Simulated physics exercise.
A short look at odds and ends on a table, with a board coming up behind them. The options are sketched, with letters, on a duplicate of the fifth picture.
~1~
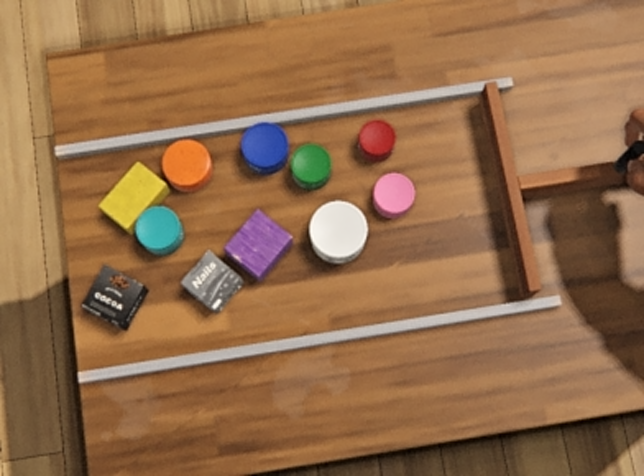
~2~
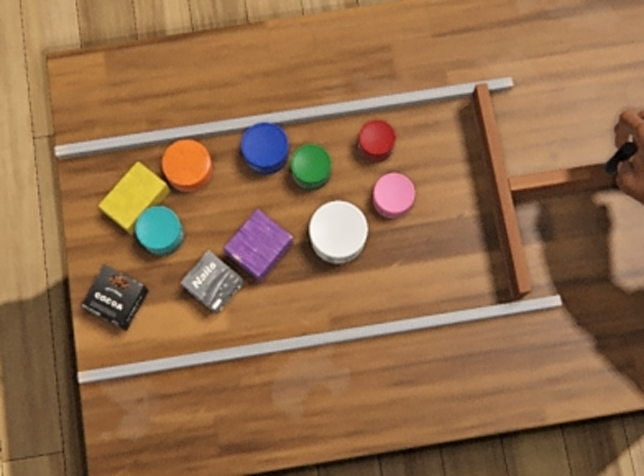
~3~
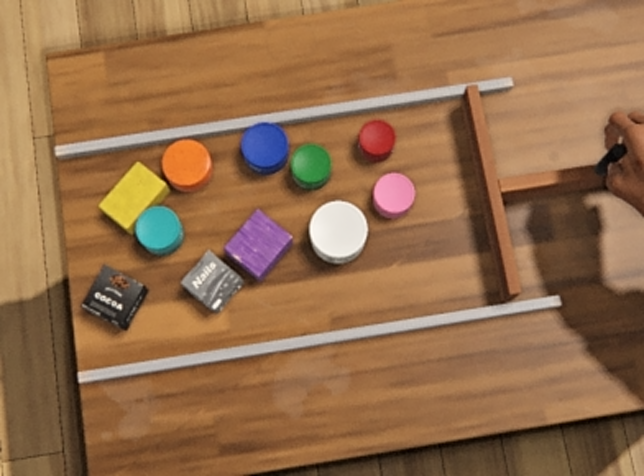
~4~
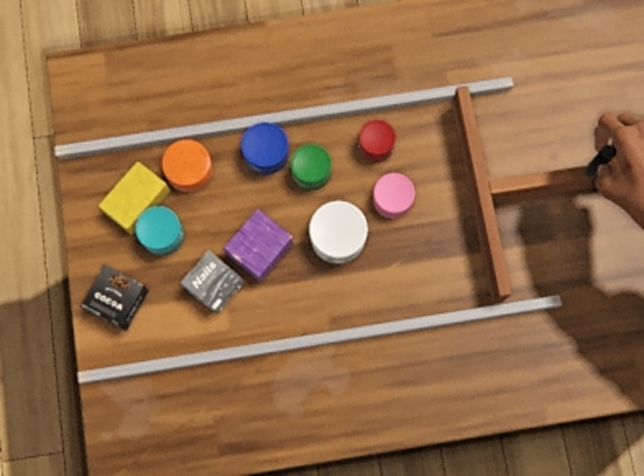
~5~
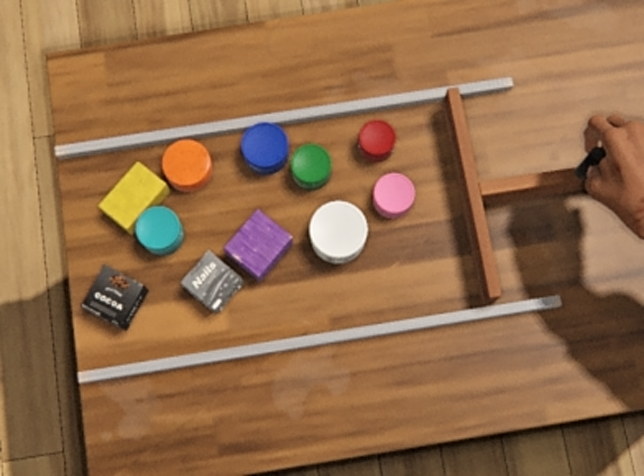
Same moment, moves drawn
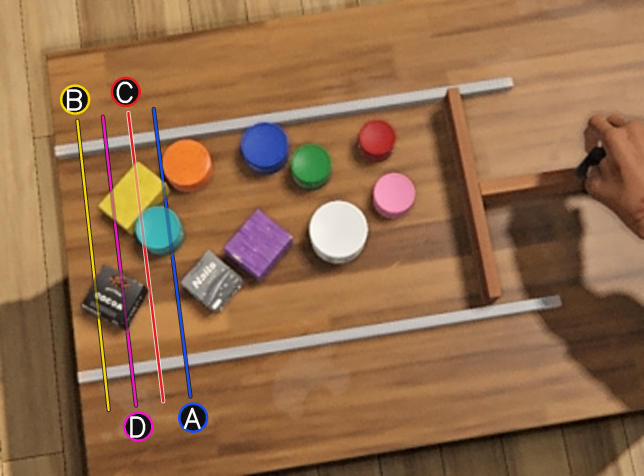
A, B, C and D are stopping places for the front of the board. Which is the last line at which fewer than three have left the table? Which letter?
It should halt at A.
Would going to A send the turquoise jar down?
No.
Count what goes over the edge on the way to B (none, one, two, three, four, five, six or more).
By then, six or more.
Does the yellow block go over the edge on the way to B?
Yes.
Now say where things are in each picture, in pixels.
Grey box (213, 283); pink jar (393, 197); black packet (115, 298), in the first picture.
Board (503, 185); green tub (311, 168), in the second picture.
Board (494, 186); orange pot (188, 167), in the third picture.
Board (483, 188); white jar (338, 234), in the fourth picture.
Board (474, 190); red tub (377, 142); purple block (259, 246); grey box (213, 283), in the fifth picture.
On the marked copy, A at (171, 248); B at (92, 260); C at (145, 252); D at (119, 256).
Taking A. A third of the way, board (366, 206); red tub (329, 147); green tub (301, 172).
Two thirds of the way, board (256, 224); yellow block (123, 209); turquoise jar (156, 229).
When it is over, board (171, 237); black packet over the edge; yellow block over the edge; two fallen.
As for the rest, B drops seven; C drops three; D drops six.
